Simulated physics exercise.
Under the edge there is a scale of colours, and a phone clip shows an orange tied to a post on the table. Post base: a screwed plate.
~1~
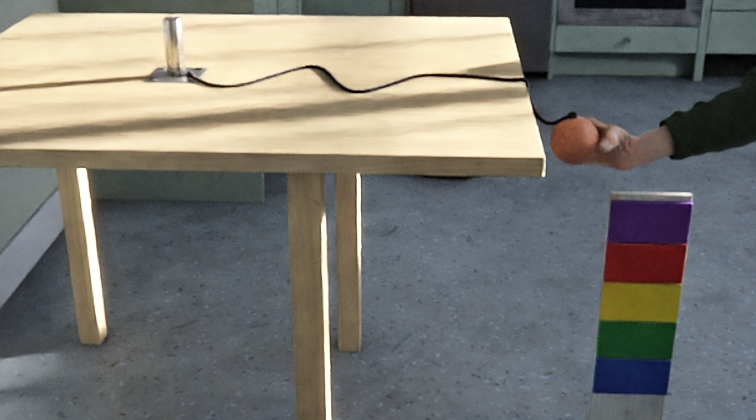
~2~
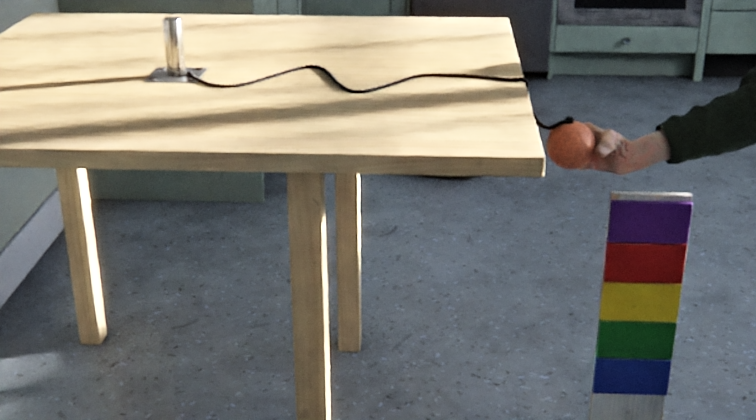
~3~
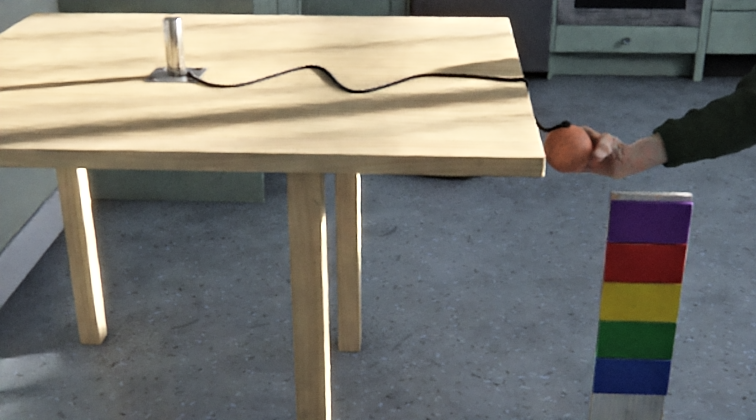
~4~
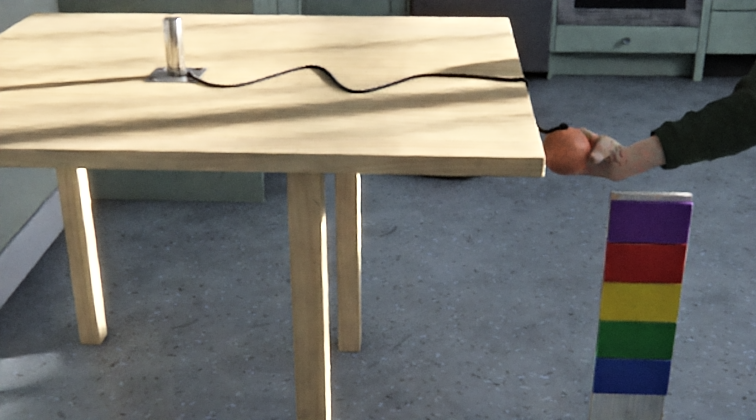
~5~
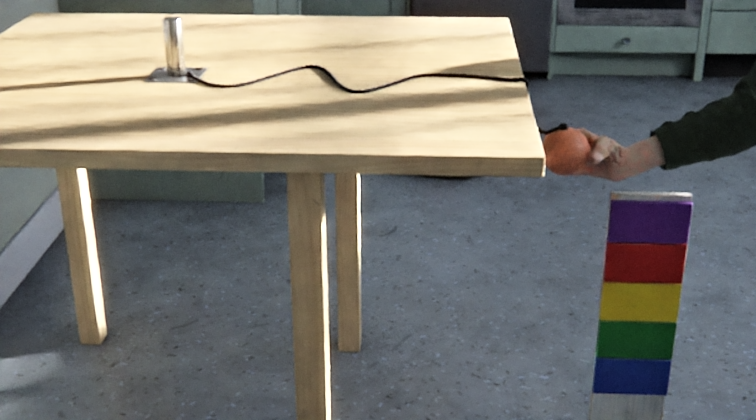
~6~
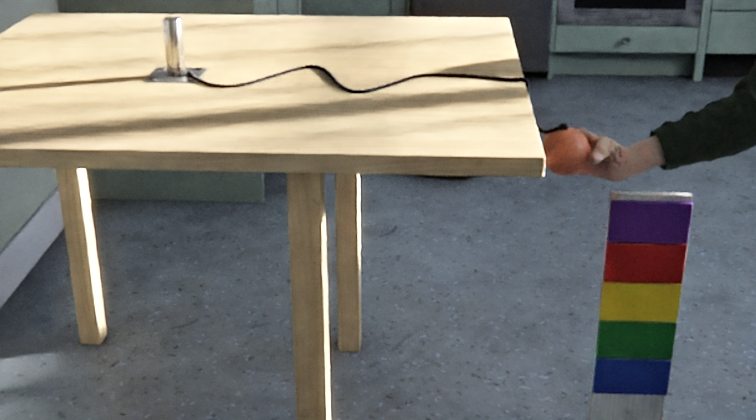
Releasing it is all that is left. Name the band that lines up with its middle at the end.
It lines up with yellow.
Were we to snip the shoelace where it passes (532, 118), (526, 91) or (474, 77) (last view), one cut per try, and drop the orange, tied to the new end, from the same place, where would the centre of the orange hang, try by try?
In turn, (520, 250) for the first, (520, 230) for the second and (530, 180) for the third.
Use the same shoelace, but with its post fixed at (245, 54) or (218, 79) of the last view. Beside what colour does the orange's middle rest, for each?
Green; green.
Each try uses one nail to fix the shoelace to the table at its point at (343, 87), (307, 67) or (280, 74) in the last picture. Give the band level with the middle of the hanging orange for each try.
Note: Try 1 purple; try 2 red; try 3 red.
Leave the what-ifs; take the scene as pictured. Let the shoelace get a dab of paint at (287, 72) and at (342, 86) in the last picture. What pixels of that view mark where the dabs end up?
The first finishes about (325, 77) and the second about (436, 80).
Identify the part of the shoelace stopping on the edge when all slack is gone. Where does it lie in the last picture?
Approximately at (405, 80) in the final frame.
Soon after, orange near (510, 256); level with red.
After that, orange near (509, 292); level with yellow.
In the end, orange near (519, 292); level with yellow. The shoelace holds its middle at yellow.
